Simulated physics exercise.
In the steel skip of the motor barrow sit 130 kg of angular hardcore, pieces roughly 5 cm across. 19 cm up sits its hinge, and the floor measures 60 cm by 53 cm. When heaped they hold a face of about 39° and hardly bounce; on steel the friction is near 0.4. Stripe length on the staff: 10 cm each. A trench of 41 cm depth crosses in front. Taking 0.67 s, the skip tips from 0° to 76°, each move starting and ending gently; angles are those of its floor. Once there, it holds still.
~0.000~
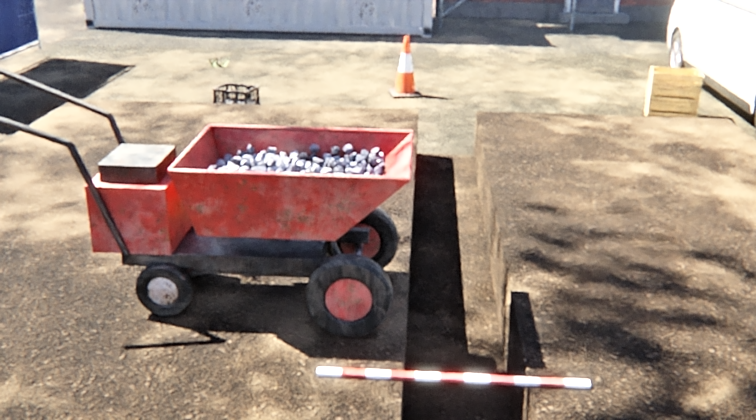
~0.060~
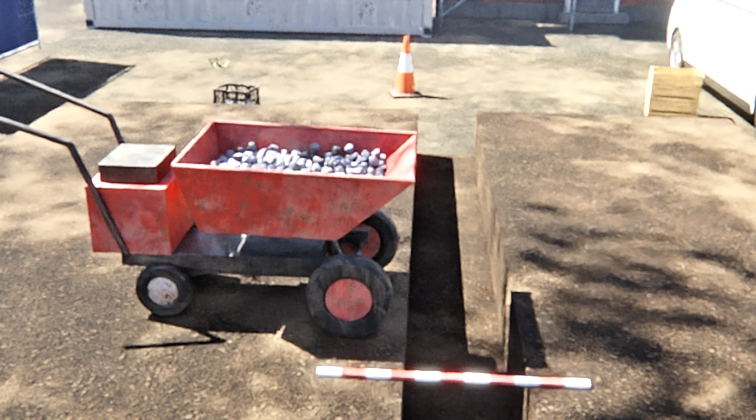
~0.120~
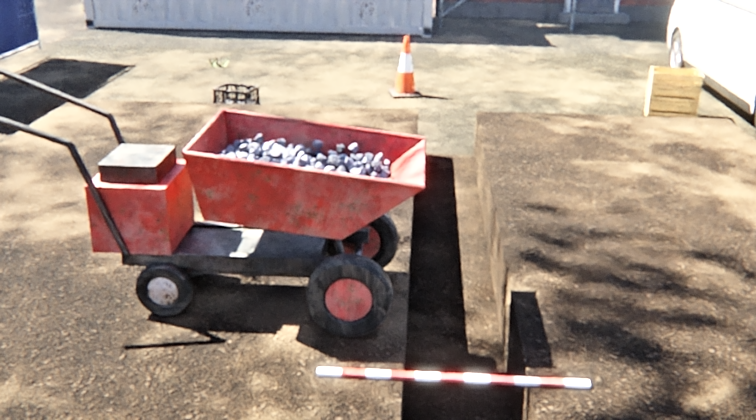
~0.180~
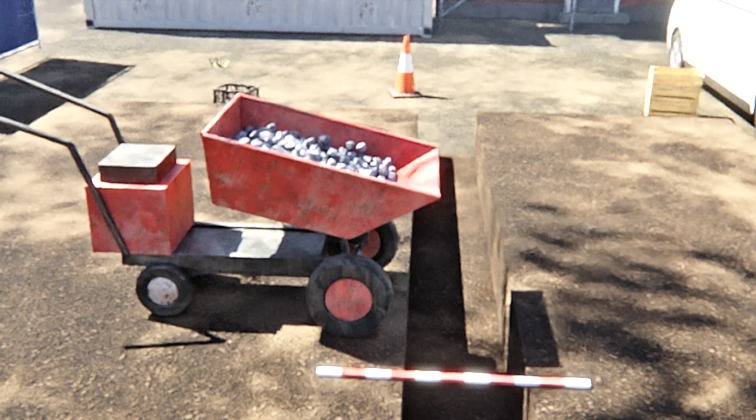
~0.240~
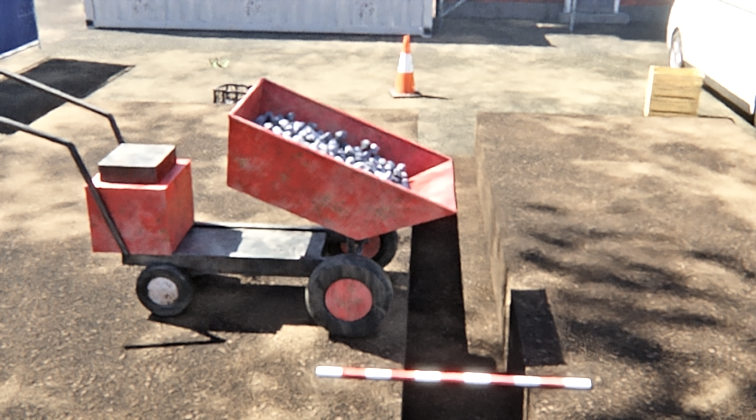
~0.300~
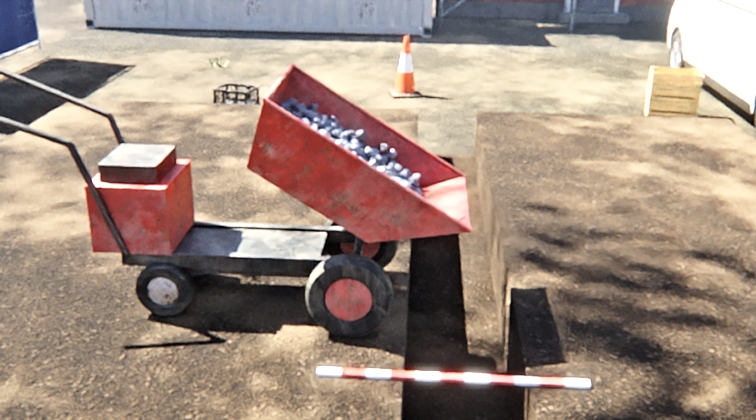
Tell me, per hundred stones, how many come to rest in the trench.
44 per hundred.
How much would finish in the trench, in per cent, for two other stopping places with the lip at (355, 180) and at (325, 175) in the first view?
Estimates: 95 % then 100 %.
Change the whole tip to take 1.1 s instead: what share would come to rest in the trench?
Roughly 55 per cent would.
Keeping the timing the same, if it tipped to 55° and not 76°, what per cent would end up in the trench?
Then about 20 per cent.
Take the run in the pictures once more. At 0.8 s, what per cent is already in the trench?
I'd say near 15 per cent at that time.
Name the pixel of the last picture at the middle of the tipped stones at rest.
Their middle lands near (532, 305).
After 0.5 s the floor is at 64°; 100 % in the skip; the foremost stones are at (466, 254).
After 0.8 s the floor is at 76°; 71 % in the skip, 13 % in the trench, 16 % past the trench; the foremost stones are at (557, 315).
After 1.1 s the floor is at 76°; 8 % in the skip, 35 % in the trench, 57 % past the trench; the foremost stones are at (718, 286).
After 3.1 s the floor is at 76°; 0 % in the skip, 44 % in the trench, 56 % past the trench; the foremost stones are past the picture's edge.
